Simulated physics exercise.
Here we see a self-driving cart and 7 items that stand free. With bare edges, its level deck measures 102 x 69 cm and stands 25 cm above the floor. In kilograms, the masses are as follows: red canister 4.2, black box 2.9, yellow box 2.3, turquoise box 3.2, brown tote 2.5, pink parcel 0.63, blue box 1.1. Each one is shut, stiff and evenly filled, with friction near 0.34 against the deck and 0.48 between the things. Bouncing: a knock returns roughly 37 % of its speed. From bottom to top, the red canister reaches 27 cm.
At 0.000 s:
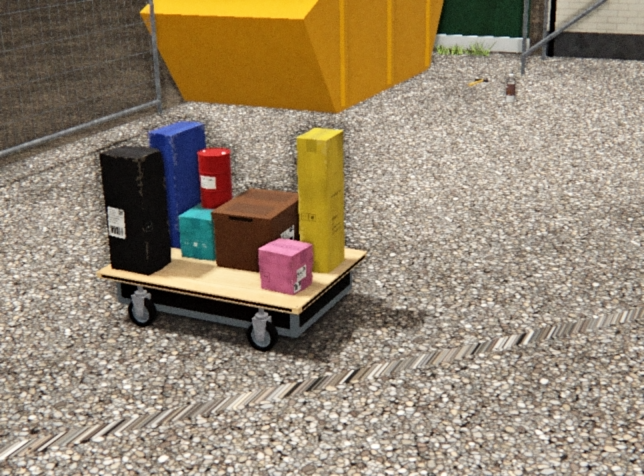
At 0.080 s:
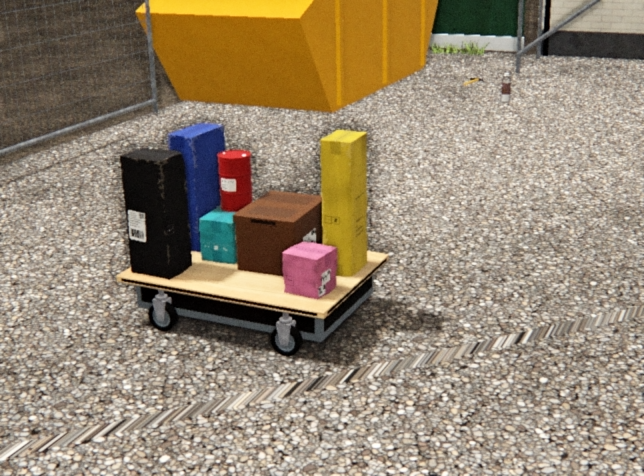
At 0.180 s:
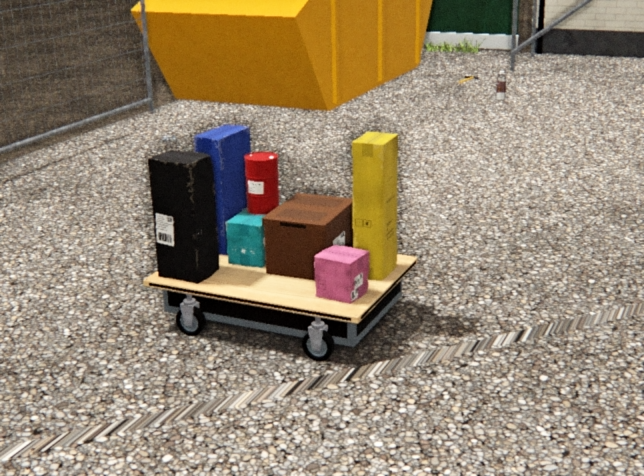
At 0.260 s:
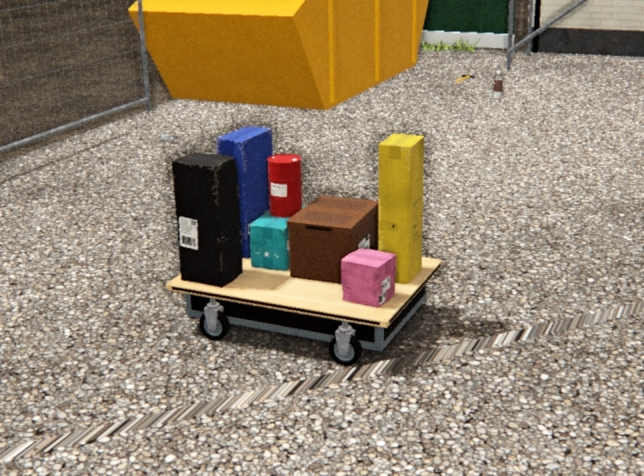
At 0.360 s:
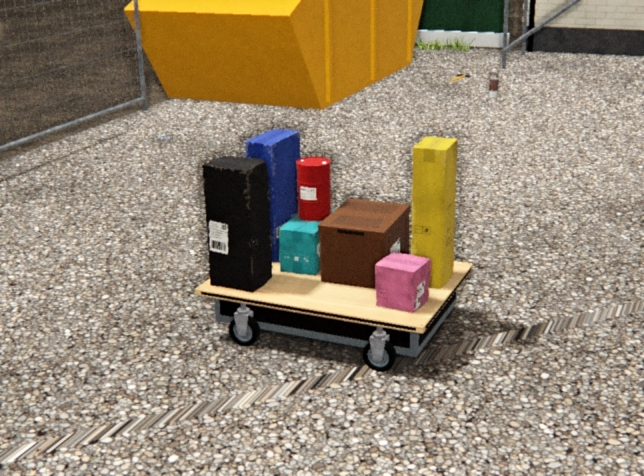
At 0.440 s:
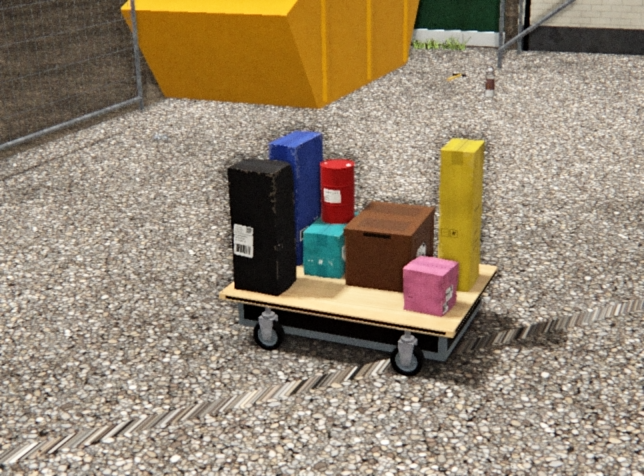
To begin with, a flat wooden-topped cart carrying seven closed items, among them a tall black box, a yellow box and a red canister, stands left of centre on pebbly ground before a yellow skip. It then rolls steadily rightward and slightly nearer, its load staying upright and in the same arrangement.
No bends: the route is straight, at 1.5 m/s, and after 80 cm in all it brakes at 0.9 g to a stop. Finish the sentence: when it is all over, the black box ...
... is still standing.
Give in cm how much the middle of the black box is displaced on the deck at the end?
About 20 cm.
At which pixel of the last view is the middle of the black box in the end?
You'll find it at about (362, 240).
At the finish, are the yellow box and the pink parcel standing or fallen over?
Final state - yellow box: Goes over; pink parcel: Goes over.
By 0.74 s, cart has run 93 cm, stopped; black box 11 cm from its spot near (344, 237); yellow box tilted 15°; blue box tilted 13°.
By 0.84 s, cart has run 93 cm, stopped; yellow box and pink parcel now off the cart; black box 18 cm from its spot near (359, 239); blue box tilted 19°.
By 1.04 s, cart has run 93 cm, stopped; black box tilted 4° near (367, 239); blue box tilted 24°; red canister tilted 4°.
By 1.34 s, cart has run 93 cm, stopped; black box 19 cm from its spot near (362, 239); blue box tilted 17°; red canister 22 cm from its spot.
When it is over (2.0 s), off the cart and tipped over, yellow box and pink parcel; not toppled but over 10 cm from the start, red canister, black box, turquoise box, brown tote and blue box. In the last view, black box near (362, 240).
